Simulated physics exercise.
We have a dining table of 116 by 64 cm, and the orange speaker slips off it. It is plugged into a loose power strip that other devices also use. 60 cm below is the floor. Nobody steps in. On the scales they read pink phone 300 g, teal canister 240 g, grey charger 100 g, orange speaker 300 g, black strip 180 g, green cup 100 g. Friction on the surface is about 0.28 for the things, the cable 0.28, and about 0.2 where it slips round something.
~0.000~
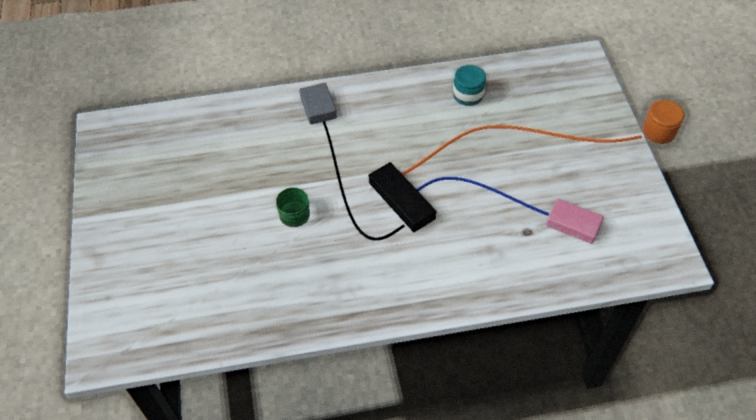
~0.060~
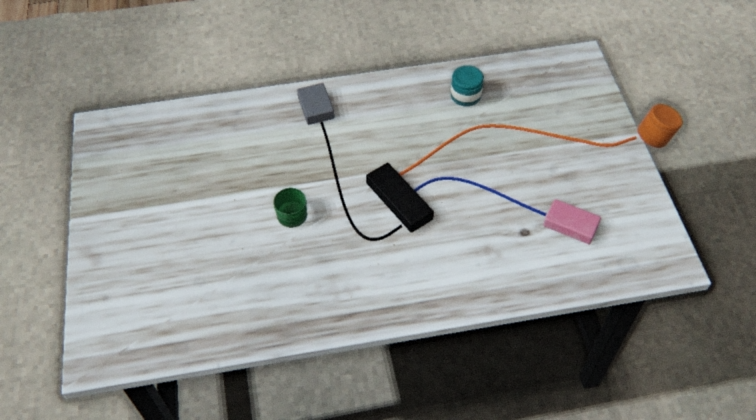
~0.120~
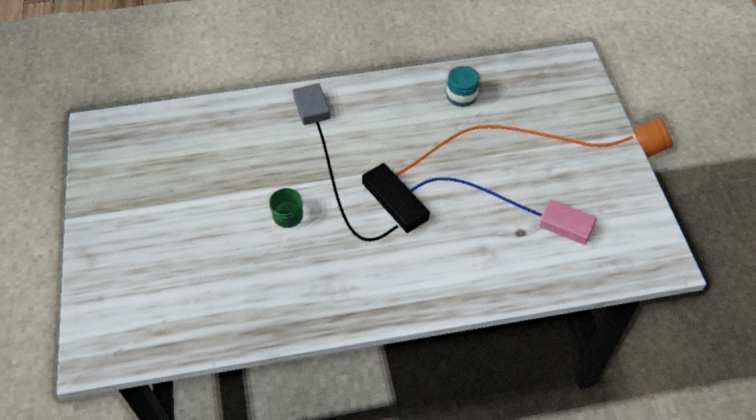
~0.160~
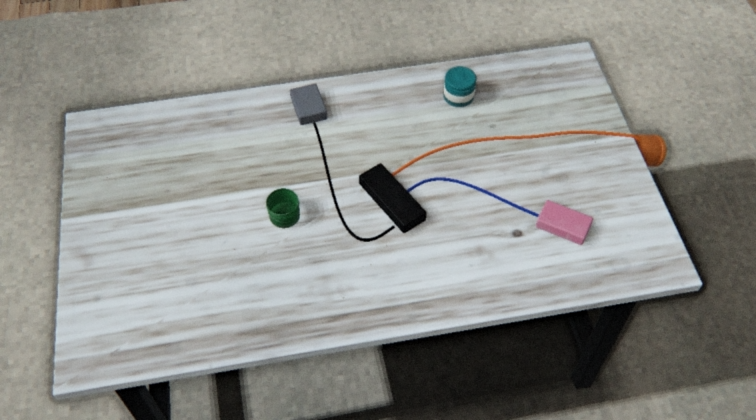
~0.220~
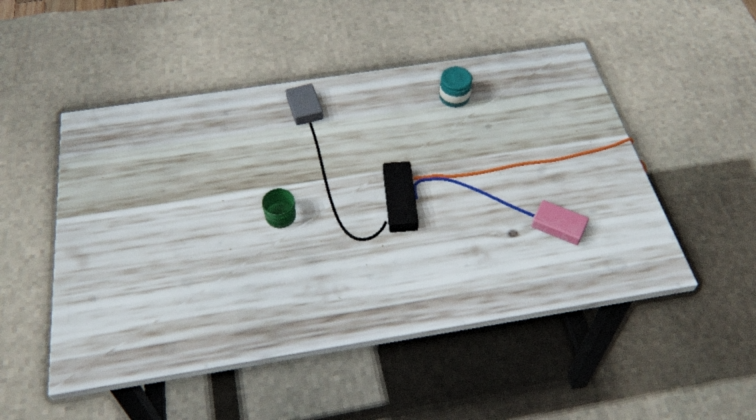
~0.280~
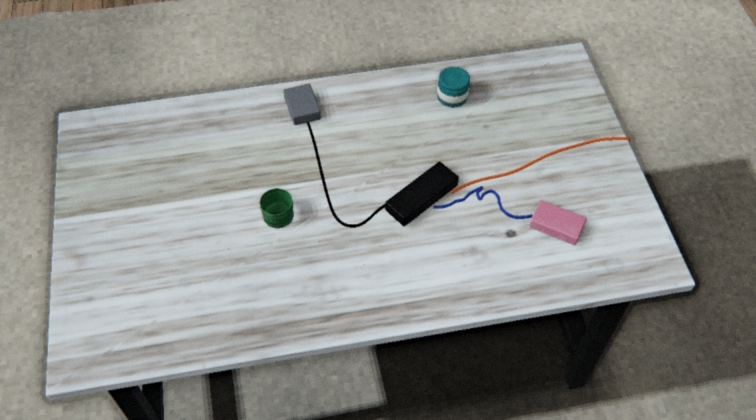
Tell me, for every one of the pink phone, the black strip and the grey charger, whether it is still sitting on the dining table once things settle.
Once it settles, pink phone: Has fallen off; black strip: Has fallen off; grey charger: Has fallen off.
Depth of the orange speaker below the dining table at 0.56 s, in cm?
Depth: About 55 cm.
At 0.6 s, the strip's end of the orange cable at (602, 139); black strip 41 cm off its start, grey charger 11 cm off its start, orange speaker over the edge.
At 0.8 s, the strip has left the top; black strip over the edge, grey charger 40 cm off its start, pink phone 6 cm off its start.
At 1.1 s, the strip has left the top; grey charger 65 cm off its start at (617, 126), black strip over the edge, pink phone on its side, 21 cm off its start at (638, 179).
At 1.4 s, the strip has left the top; grey charger over the edge, black strip over the edge, pink phone over the edge.
At 2.6 s, the strip has left the top; grey charger over the edge, black strip over the edge, pink phone over the edge, orange speaker over the edge.
